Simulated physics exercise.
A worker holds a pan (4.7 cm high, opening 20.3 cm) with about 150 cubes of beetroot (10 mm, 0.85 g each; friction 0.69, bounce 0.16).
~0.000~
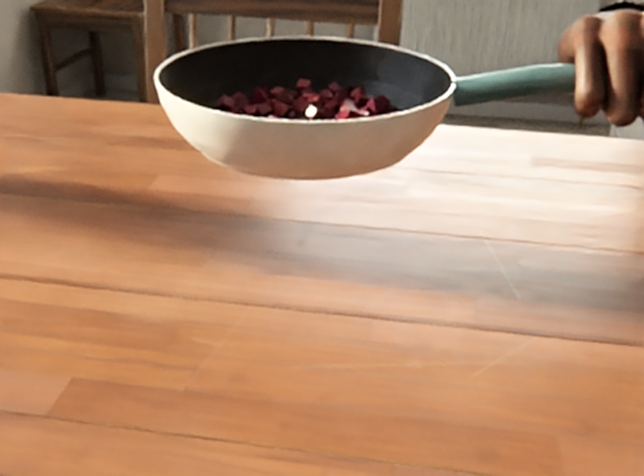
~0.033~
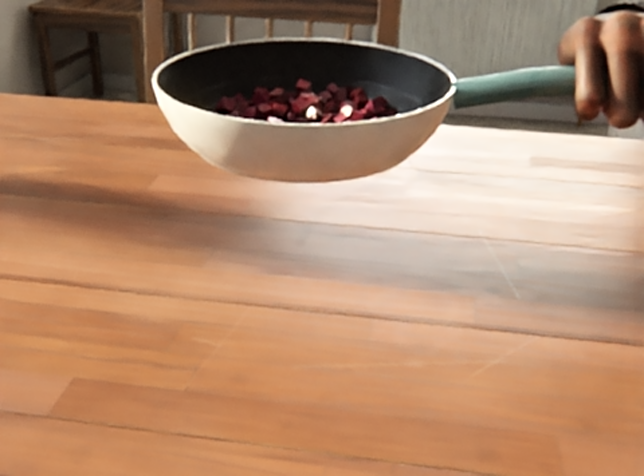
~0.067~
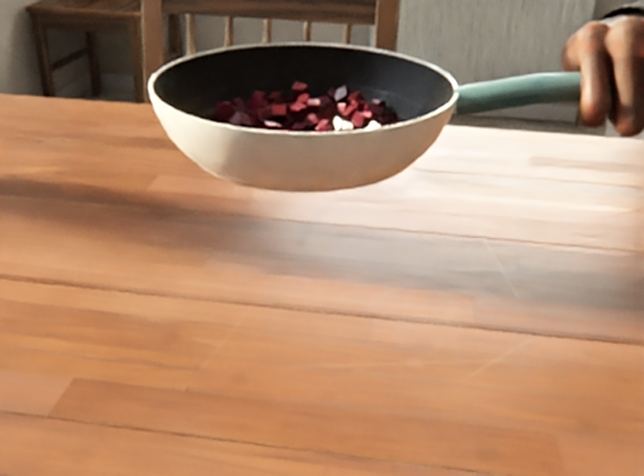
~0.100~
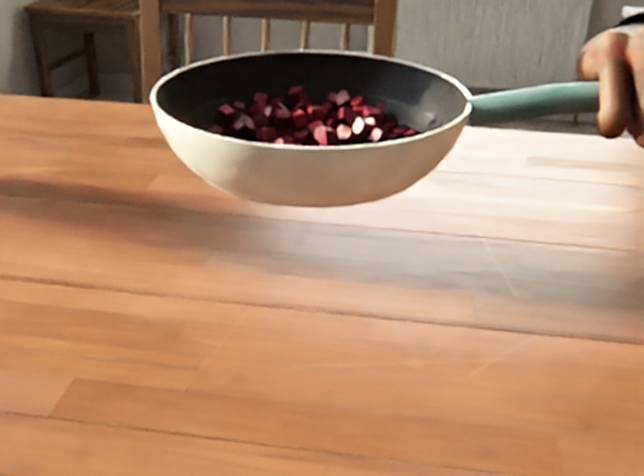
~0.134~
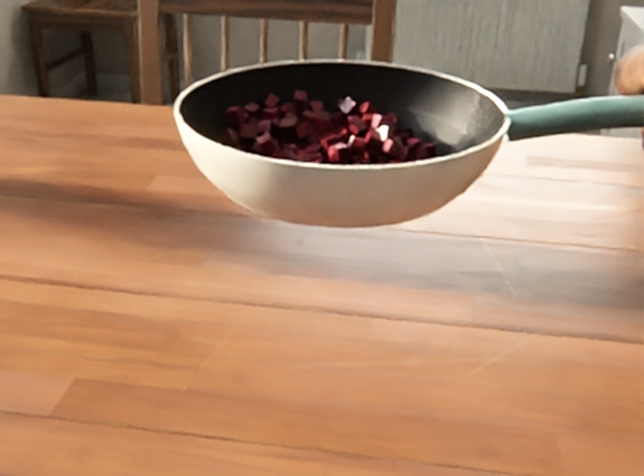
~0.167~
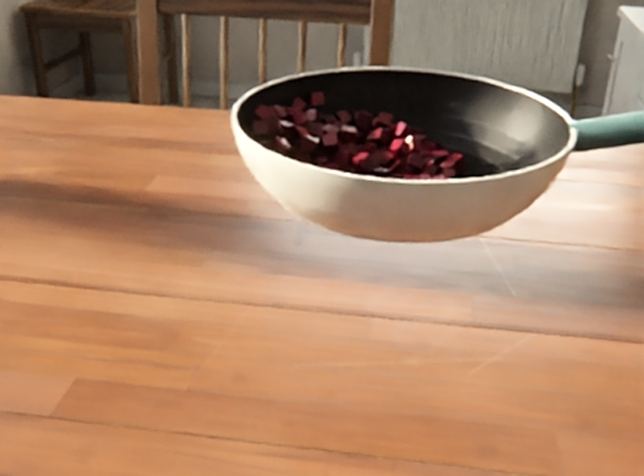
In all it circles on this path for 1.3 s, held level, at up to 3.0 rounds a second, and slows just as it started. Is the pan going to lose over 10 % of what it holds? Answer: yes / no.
Answer: Yes.
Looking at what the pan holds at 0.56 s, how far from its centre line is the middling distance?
Around 9.0 centimetres.
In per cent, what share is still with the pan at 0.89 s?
I'd put it at some 0 per cent of the load.
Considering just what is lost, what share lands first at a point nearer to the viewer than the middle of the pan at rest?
Roughly 40 percent of it.
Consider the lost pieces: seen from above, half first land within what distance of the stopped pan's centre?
46 cm, roughly.
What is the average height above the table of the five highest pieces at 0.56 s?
They're roughly 20 cm up.
After 0.56 s, pan 15 %, fallen right of where it stops 10 %, fallen behind where it stops 25 %, in the air 50 %; middle of the pieces not yet landed near (252, 101).
After 0.89 s, fallen right of where it stops 20 %, fallen in front of where it stops 10 %, fallen behind where it stops 35 %, fallen left of where it stops 25 %, in the air 5 %; middle of the pieces not yet landed near (71, 73).
Then, at 1.19 s, fallen right of where it stops 20 %, fallen in front of where it stops 10 %, fallen behind where it stops 40 %, fallen left of where it stops 30 %.
After 1.48 s, fallen right of where it stops 20 %, fallen in front of where it stops 15 %, fallen behind where it stops 35 %, fallen left of where it stops 30 %.
In the end, at 1.7 s, fallen right of where it stops 20 %, fallen in front of where it stops 15 %, fallen behind where it stops 35 %, fallen left of where it stops 30 %.
